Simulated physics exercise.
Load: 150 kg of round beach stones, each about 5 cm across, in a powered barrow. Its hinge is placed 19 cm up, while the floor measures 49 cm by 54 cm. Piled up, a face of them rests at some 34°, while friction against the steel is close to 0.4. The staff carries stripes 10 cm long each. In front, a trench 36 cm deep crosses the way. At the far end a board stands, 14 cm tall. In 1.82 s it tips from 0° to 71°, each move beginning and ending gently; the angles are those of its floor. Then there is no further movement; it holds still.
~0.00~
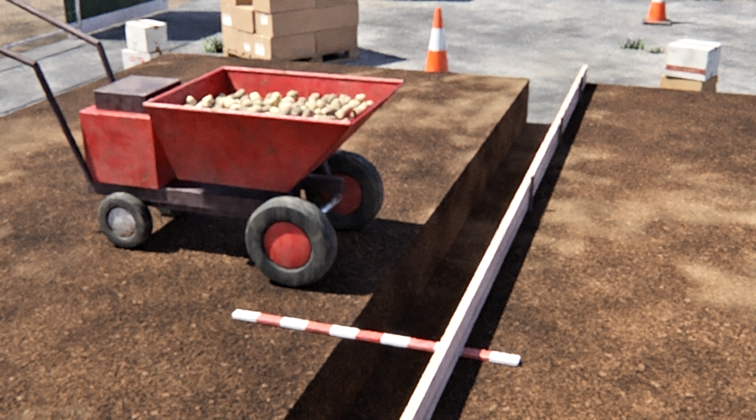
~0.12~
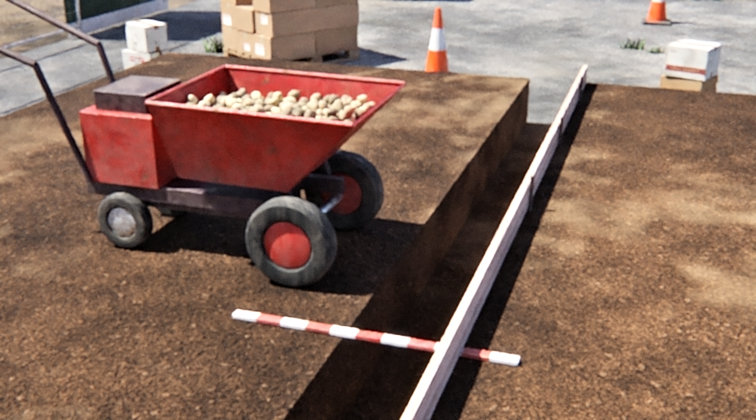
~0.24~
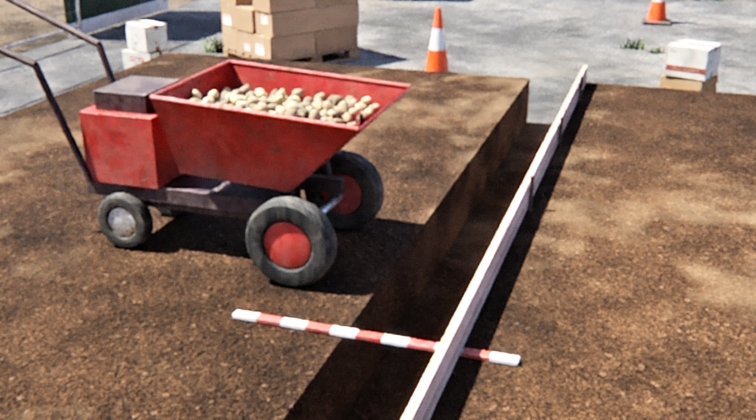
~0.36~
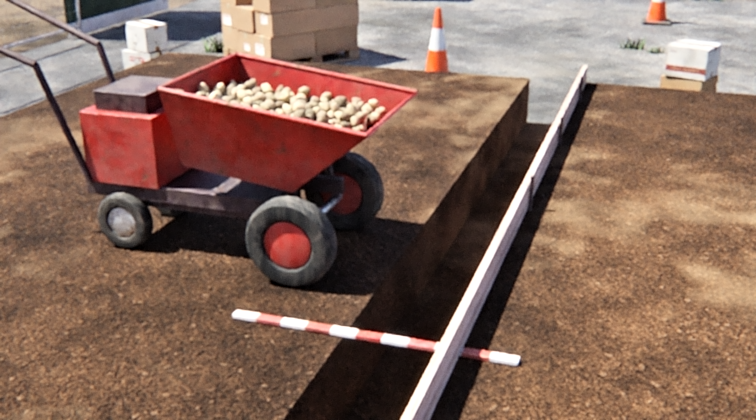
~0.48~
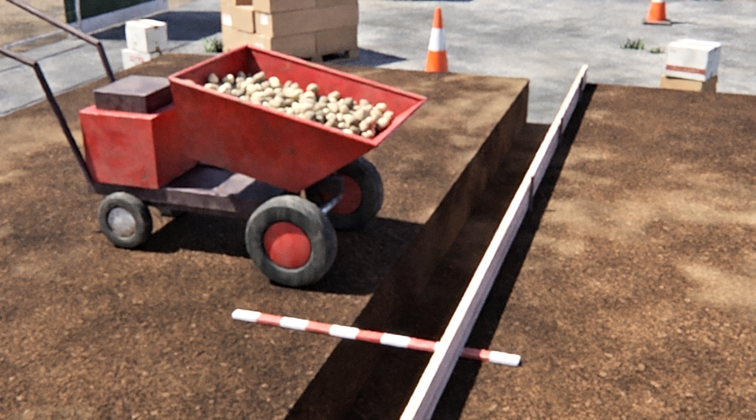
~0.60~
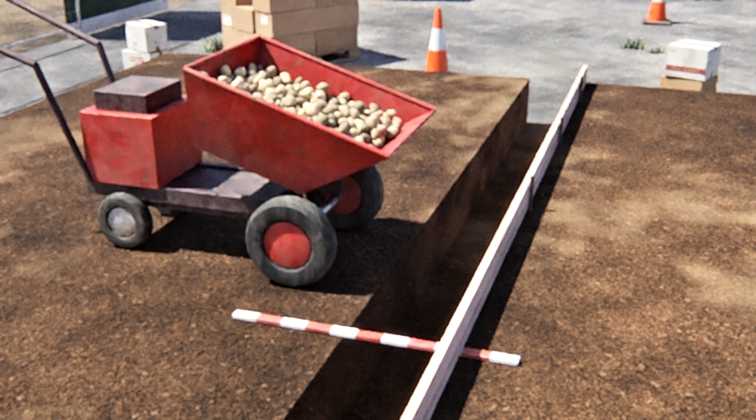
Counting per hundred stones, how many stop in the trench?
Some 80.
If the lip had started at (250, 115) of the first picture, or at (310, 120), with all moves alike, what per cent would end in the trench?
Near 75 then near 100 percent.
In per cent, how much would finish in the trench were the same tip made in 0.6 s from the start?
That would give about 70 percent.
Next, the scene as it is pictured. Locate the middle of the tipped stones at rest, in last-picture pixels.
About (457, 330).
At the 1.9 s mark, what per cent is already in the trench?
Around 45 per cent of it.
After 1.4 s the floor is at 60°; 99 % in the tray, 1 % in the trench; the foremost stones are at (467, 236).
After 1.9 s the floor is at 71°; 41 % in the tray, 43 % in the trench, 16 % past the trench; the foremost stones are at (616, 291).
After 2.3 s the floor is at 71°; 15 % in the tray, 65 % in the trench, 20 % past the trench; the foremost stones are at (691, 308).
After 4.2 s the floor is at 71°; 0 % in the tray, 80 % in the trench, 20 % past the trench; the foremost stones are at (723, 311).
